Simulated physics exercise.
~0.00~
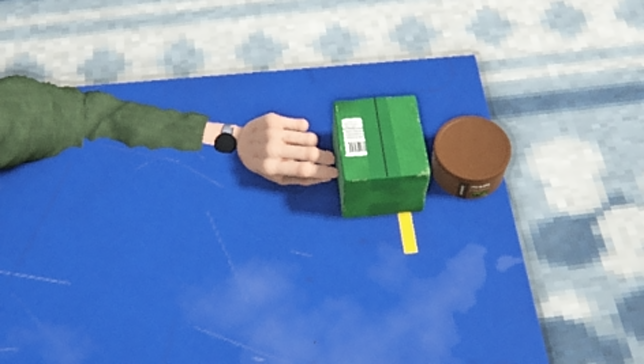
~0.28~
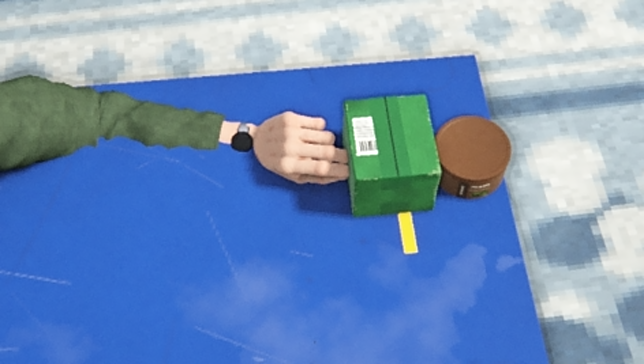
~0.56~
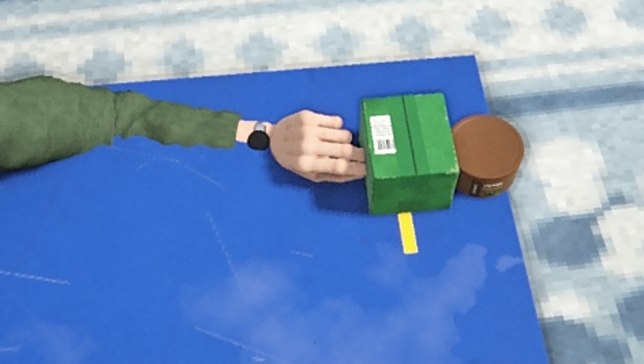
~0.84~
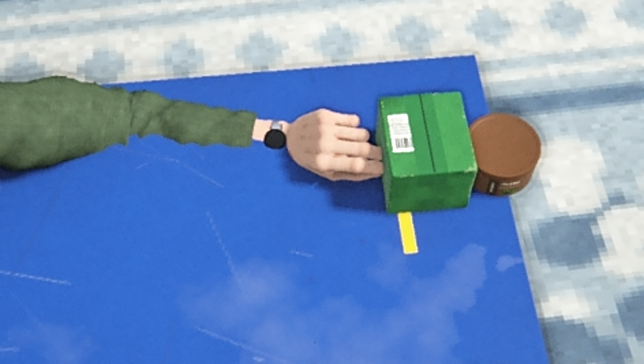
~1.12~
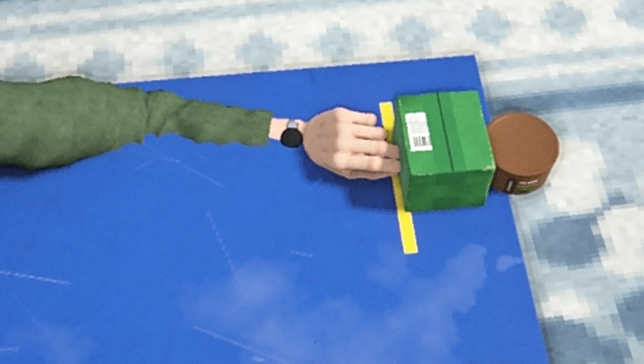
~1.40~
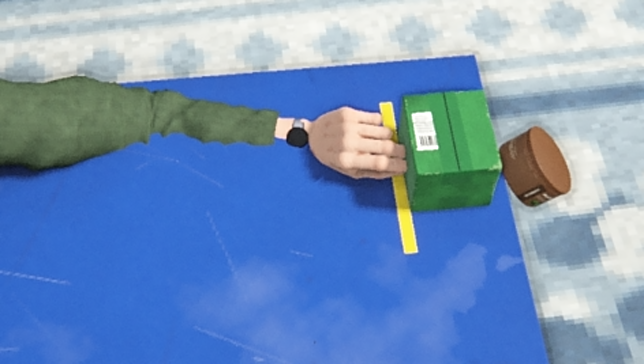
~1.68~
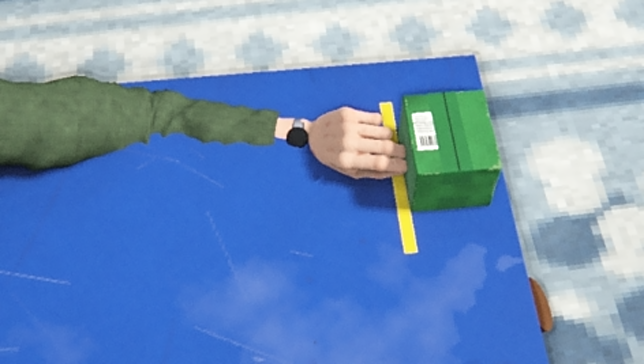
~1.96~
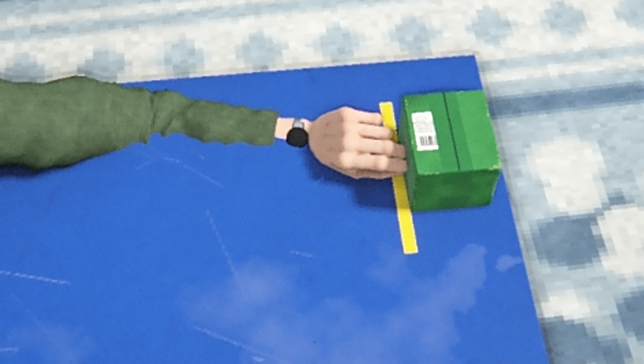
A hand in a green sleeve with a dark watch reaches in from the left across a blue tabletop, seen from above by a still camera, with a pale patterned floor beyond. Its fingers slowly push a green box with a white label to the right, against a round brown tub near the table's right edge. As the box slides, a yellow strip of tape comes into view behind it. The hand stops just past the tape while the tub tips over the edge. The tub drops out of sight, leaving the box on the table.
